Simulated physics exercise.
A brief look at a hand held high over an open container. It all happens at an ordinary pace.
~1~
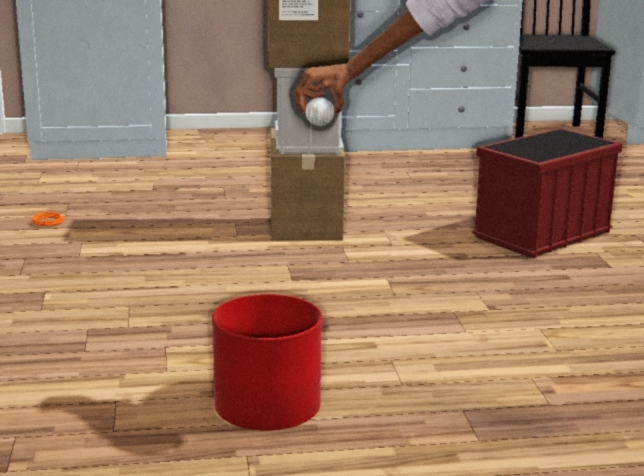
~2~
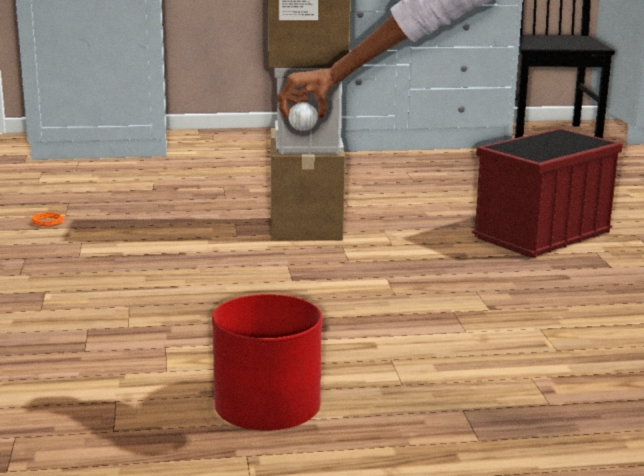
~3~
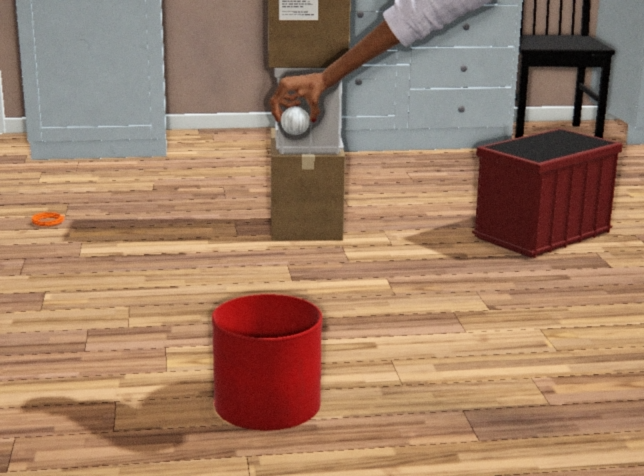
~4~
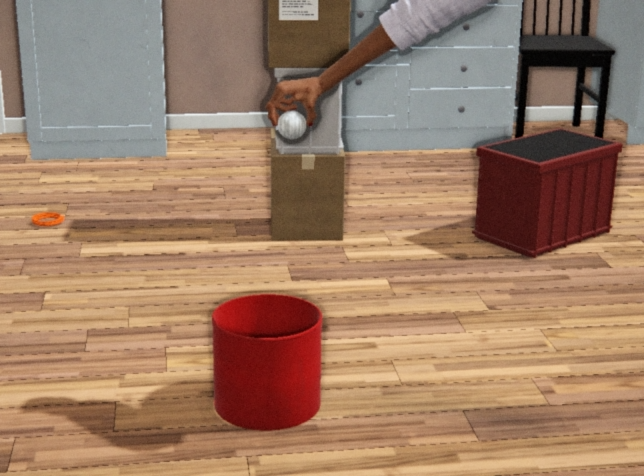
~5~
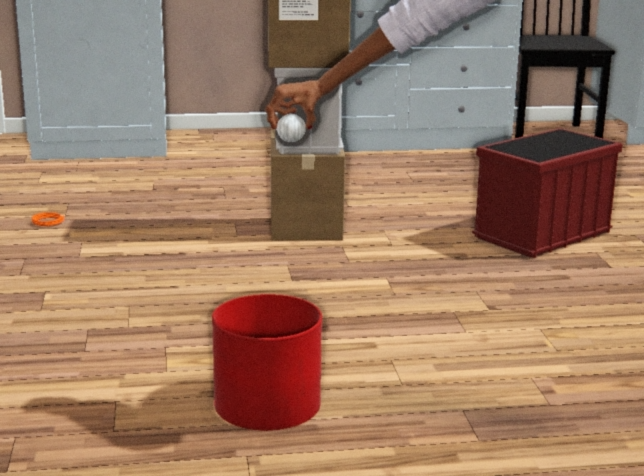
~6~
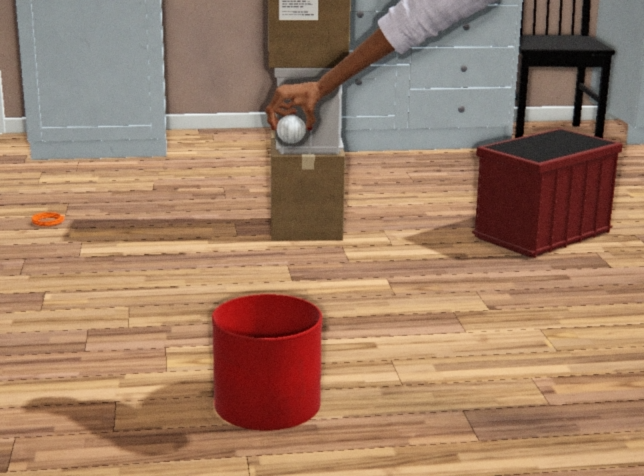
A hand holding a white onion above a red bin, moving slightly left and down, then staying still with the onion gripped.
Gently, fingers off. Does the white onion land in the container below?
It gets in.
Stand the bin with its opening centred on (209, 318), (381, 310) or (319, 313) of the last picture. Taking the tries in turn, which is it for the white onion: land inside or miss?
It stays out, stays out, makes it in.
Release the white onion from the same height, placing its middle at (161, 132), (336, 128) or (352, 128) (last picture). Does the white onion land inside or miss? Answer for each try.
Drops outside; drops outside; drops outside.
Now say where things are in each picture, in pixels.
Still on the way; white onion (320, 111); bin (267, 360), in the first picture.
Still on the way; white onion (303, 117); bin (267, 360), in the second picture.
Still on the way; white onion (295, 121); bin (267, 360), in the third picture.
Still on the way; white onion (292, 124); bin (267, 360), in the fourth picture.
Still on the way; white onion (291, 128); bin (267, 360), in the fifth picture.
In place, still held; white onion (291, 129); bin (267, 360), in the sixth picture.
Then, 0.24 s on from there, white onion on its way down near (291, 210).
In the end, the white onion drops into the container, near (290, 388).
